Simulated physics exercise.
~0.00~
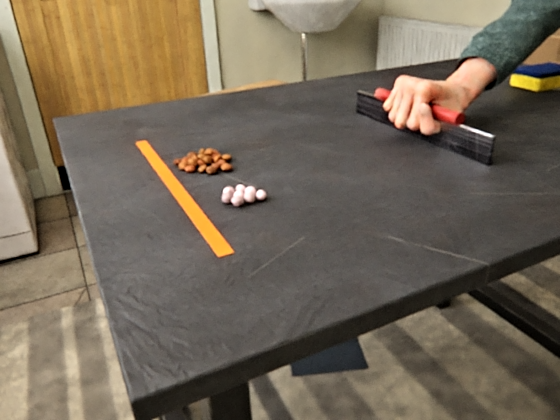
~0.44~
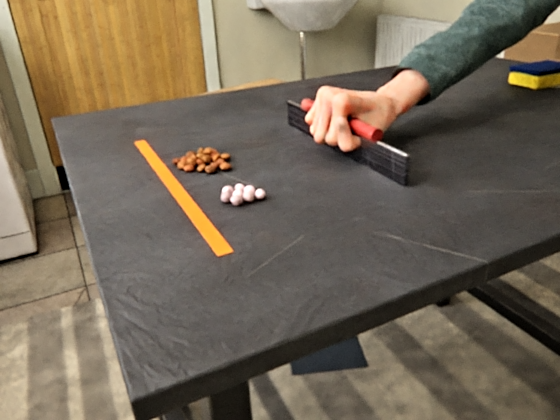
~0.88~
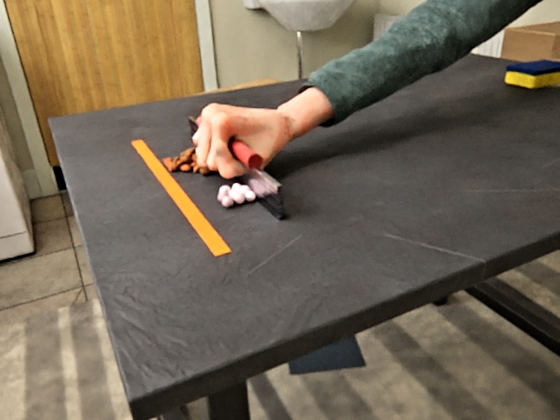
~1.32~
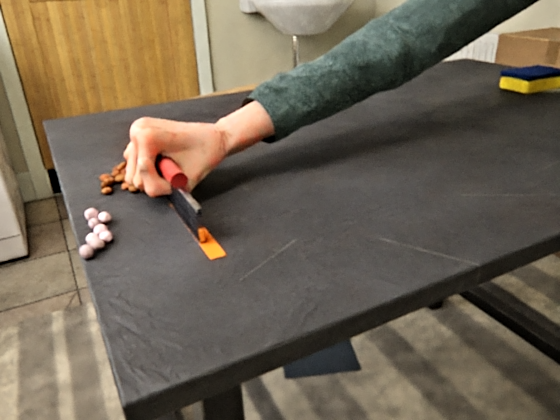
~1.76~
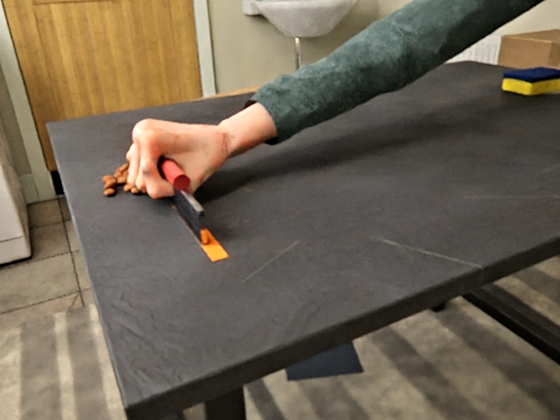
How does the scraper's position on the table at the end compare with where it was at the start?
It starts toward the far right of the table, well away from the orange tape. By the end it has moved a long way left and rests on the tape.
